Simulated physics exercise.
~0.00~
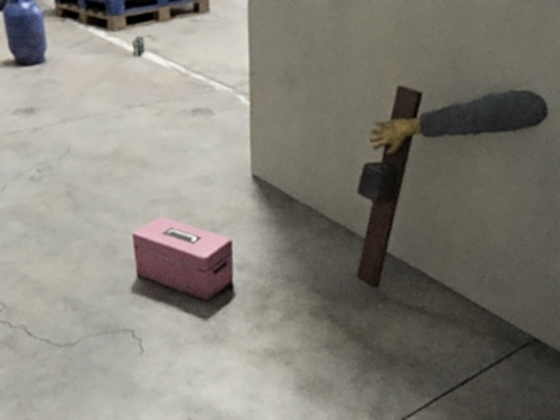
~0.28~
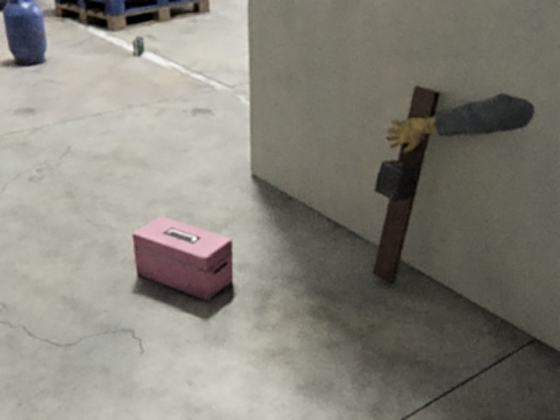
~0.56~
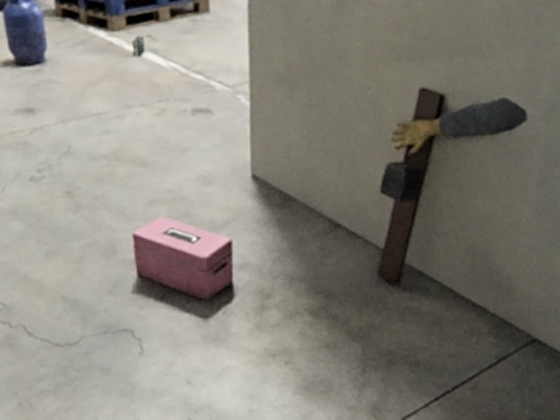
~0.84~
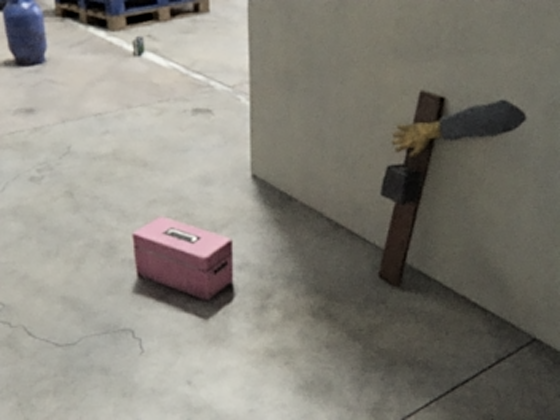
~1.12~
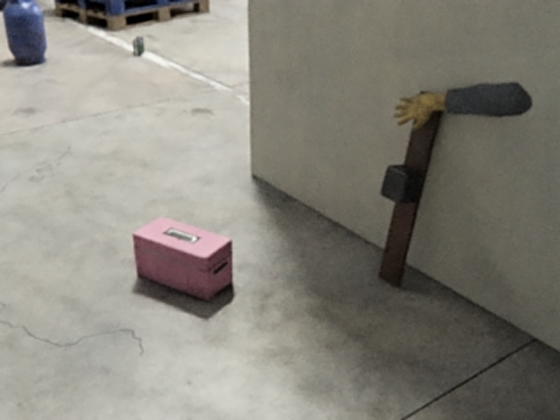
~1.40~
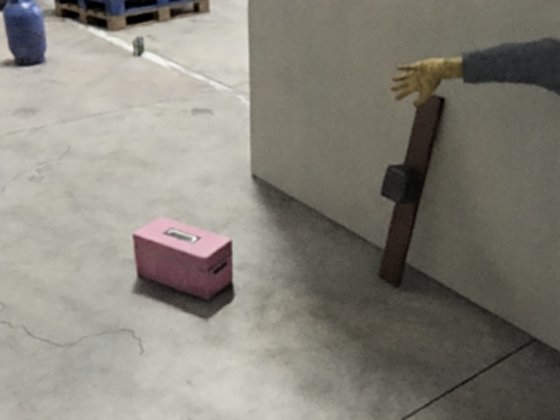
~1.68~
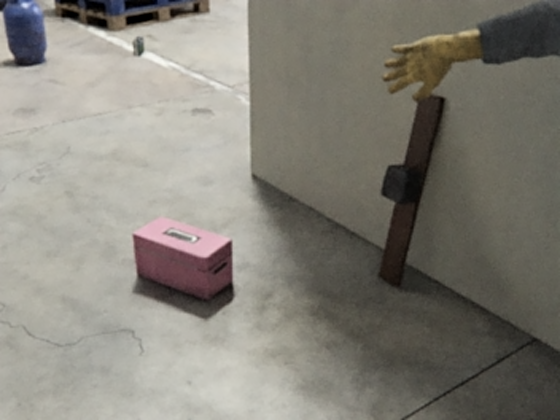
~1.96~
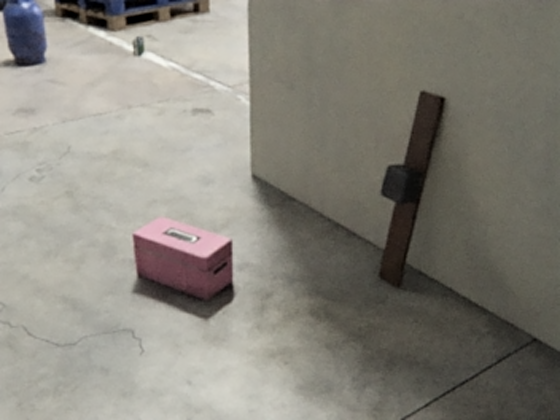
A gloved hand moved a brown plank with a dark block on it slightly right against a bare wall, then let go and drew back out of view, leaving the plank leaning there, while a pink toolbox sat still on the floor.
